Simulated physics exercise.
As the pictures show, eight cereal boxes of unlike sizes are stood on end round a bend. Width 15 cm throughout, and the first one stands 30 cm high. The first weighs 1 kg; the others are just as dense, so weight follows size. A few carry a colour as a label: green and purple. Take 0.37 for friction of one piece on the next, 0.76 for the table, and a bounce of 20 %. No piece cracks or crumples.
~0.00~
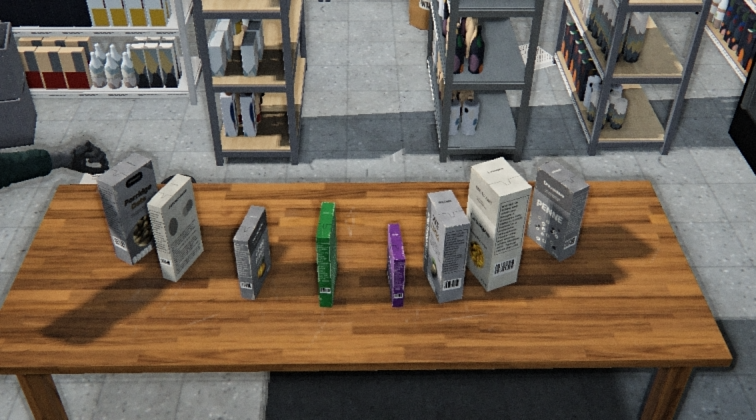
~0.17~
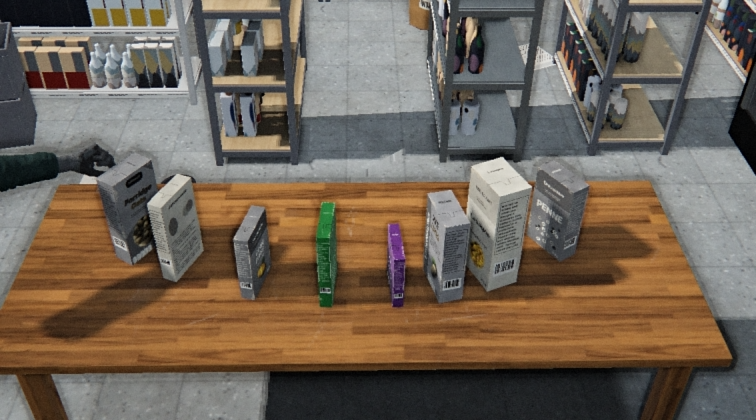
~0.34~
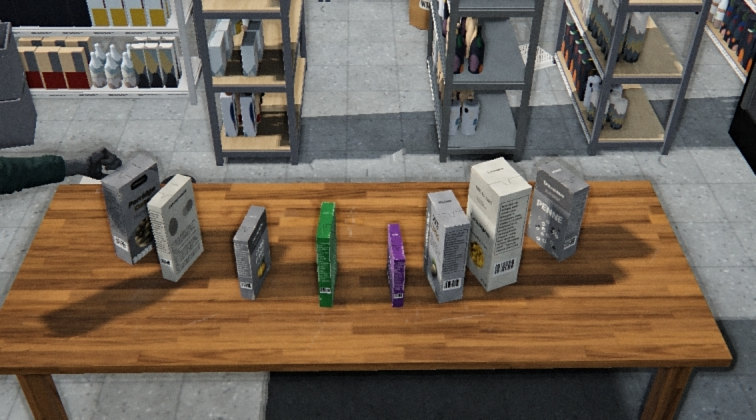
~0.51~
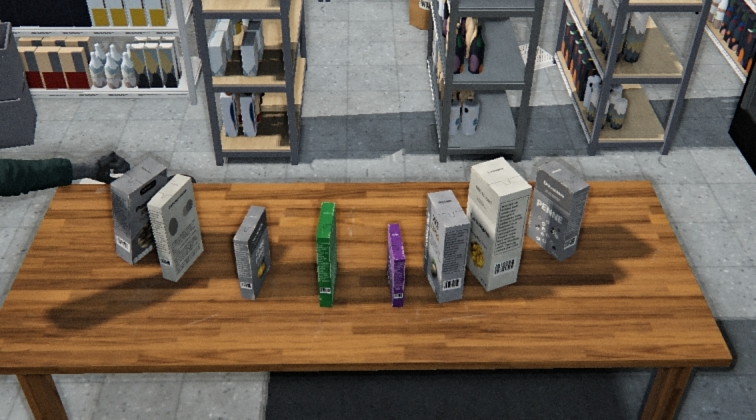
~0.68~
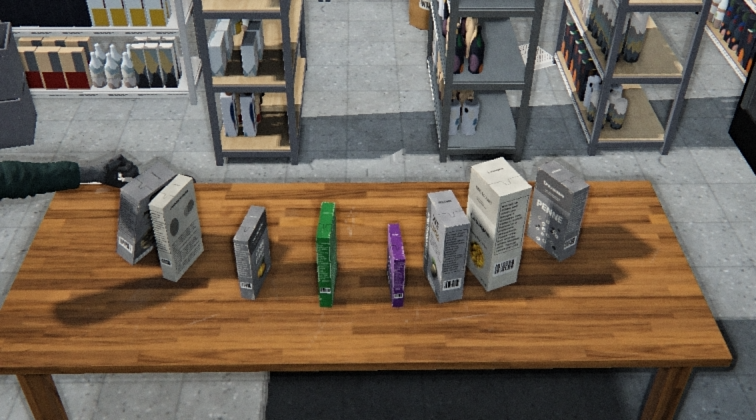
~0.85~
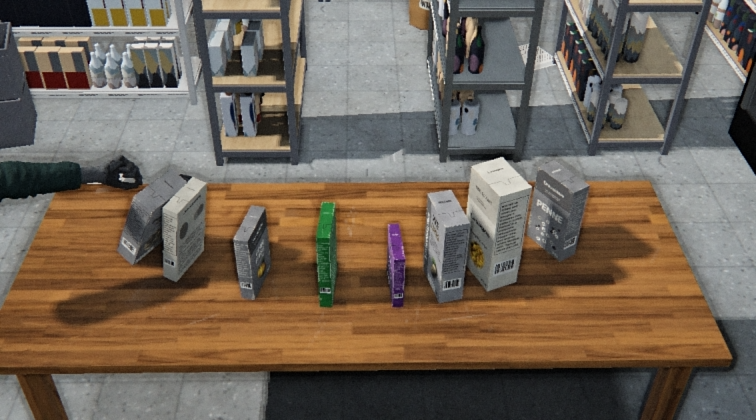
At first, eight upright boxes, one green and one purple, stand in a curved row on a wooden table as a dark-gloved hand nears the leftmost. The hand then pushes that gray box rightward, tilting it against the pale box beside it, which shifts slightly while the others stay still.
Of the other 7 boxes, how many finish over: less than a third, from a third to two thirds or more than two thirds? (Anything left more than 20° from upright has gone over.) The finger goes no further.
From a third to two thirds of them.
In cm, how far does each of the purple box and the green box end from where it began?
Purple 10, green 20.
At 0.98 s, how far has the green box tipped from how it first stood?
About 0°.
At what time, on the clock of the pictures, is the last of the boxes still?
At about 2.0 s.
After 0.98 s, 1 of the 7 other boxes over.
After 1.22 s, 2 of the 7 other boxes over; green box 18° from how it stood.
After 1.38 s, 4 of the 7 other boxes over; green box 52° from how it stood; purple box 36° from how it stood.
In the end (2.2 s), 4 of the 7 other boxes over; green box 58° from how it stood; purple box 44° from how it stood. That is 57 per cent. Three left standing. From the last view, middles, green box near (378, 273), purple box near (414, 267).
